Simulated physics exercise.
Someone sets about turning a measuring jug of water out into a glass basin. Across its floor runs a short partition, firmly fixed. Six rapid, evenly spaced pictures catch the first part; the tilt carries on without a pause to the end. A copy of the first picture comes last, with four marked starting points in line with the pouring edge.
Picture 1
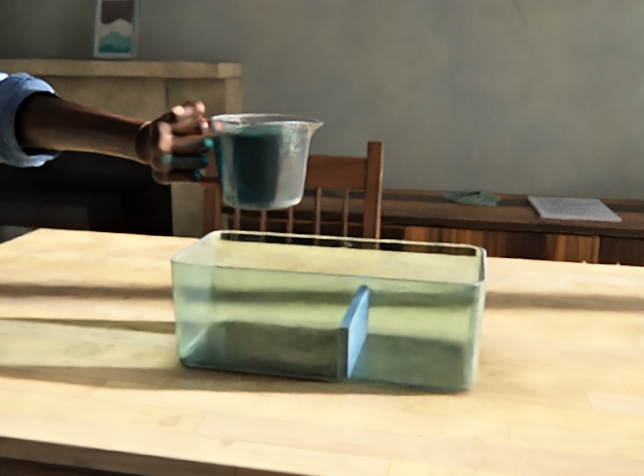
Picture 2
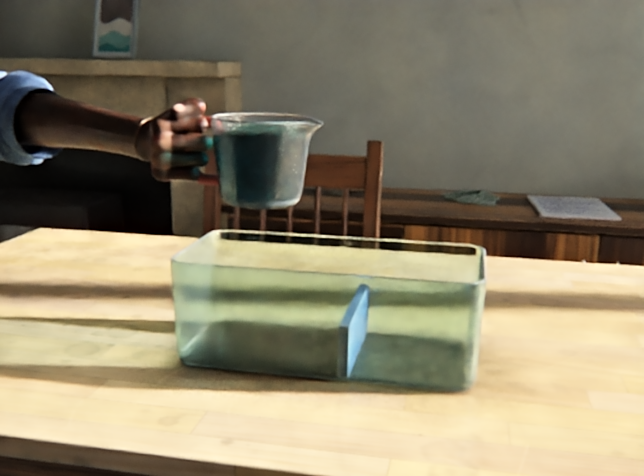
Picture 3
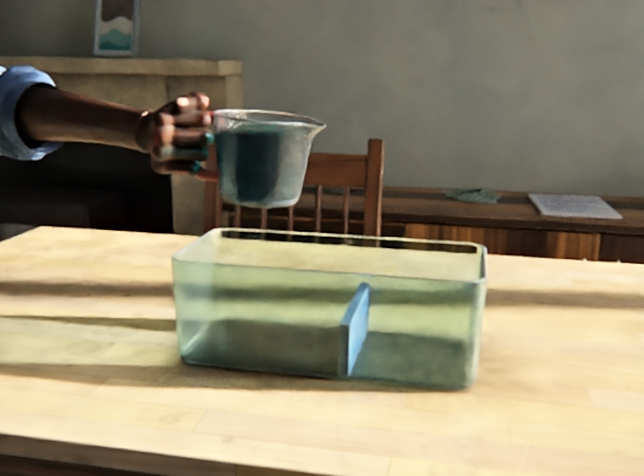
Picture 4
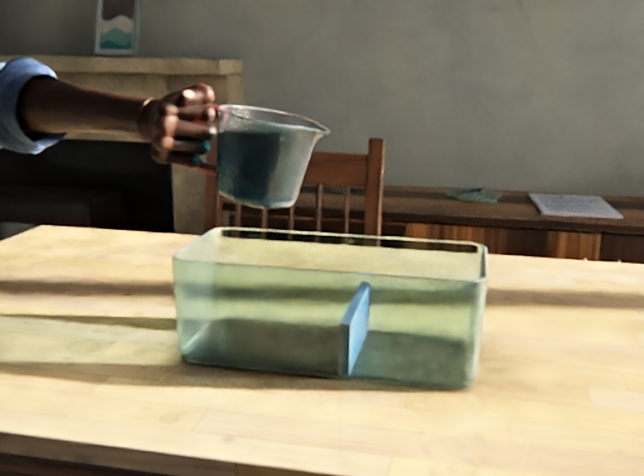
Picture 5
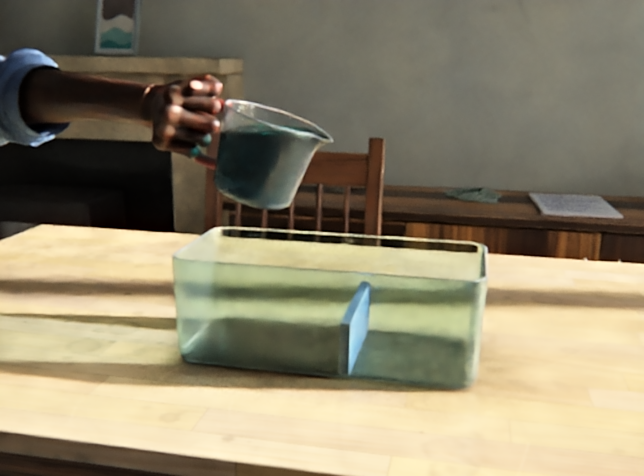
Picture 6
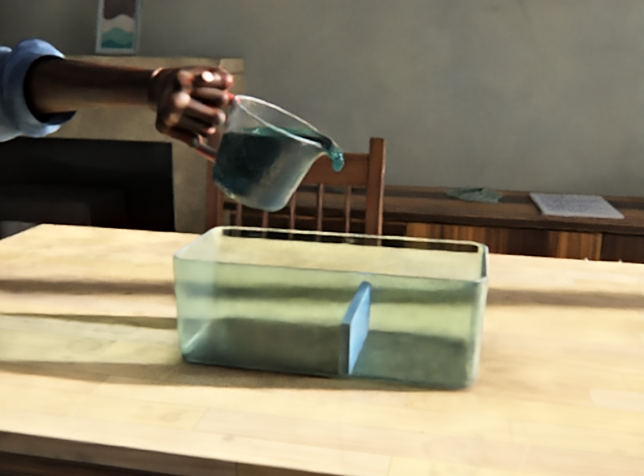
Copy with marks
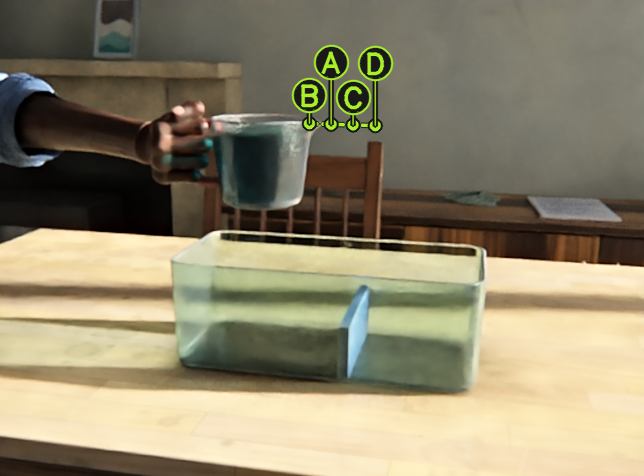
The footage shows a hand holding a clear jug of dark teal water above a glass basin with a short blue partition on a wooden table, then gradually tilting it rightward until water begins coming over the lip.
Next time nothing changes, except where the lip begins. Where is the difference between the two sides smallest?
It is B.
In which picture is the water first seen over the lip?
In picture 6.
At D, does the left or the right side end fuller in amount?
More ends on the right.
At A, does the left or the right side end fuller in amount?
More ends on the right.
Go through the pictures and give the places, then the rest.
The first frame shows upright, lip at (321, 124); basin from (180, 361) to (475, 391); top of the wall at (355, 304); nothing has left yet.
The second frame shows upright, lip at (321, 124); nothing has left yet.
The third frame shows tipped about 4°, lip at (324, 126); nothing has left yet.
The fourth frame shows tipped about 10°, lip at (327, 132); nothing has left yet.
The fifth frame shows tipped about 17°, lip at (330, 140); nothing has left yet.
The sixth frame shows tipped about 26°, lip at (333, 151); water is over the lip, down to (338, 168).
In lime, A at (331, 124); B at (309, 123); C at (353, 125); D at (375, 125).
With A, about 20 % ends left of the wall and 79 % right of it.
With B, about 48 % ends left of the wall and 51 % right of it.
With C, about 4 % ends left of the wall and 95 % right of it.
With D, about 1 % ends left of the wall and 98 % right of it.
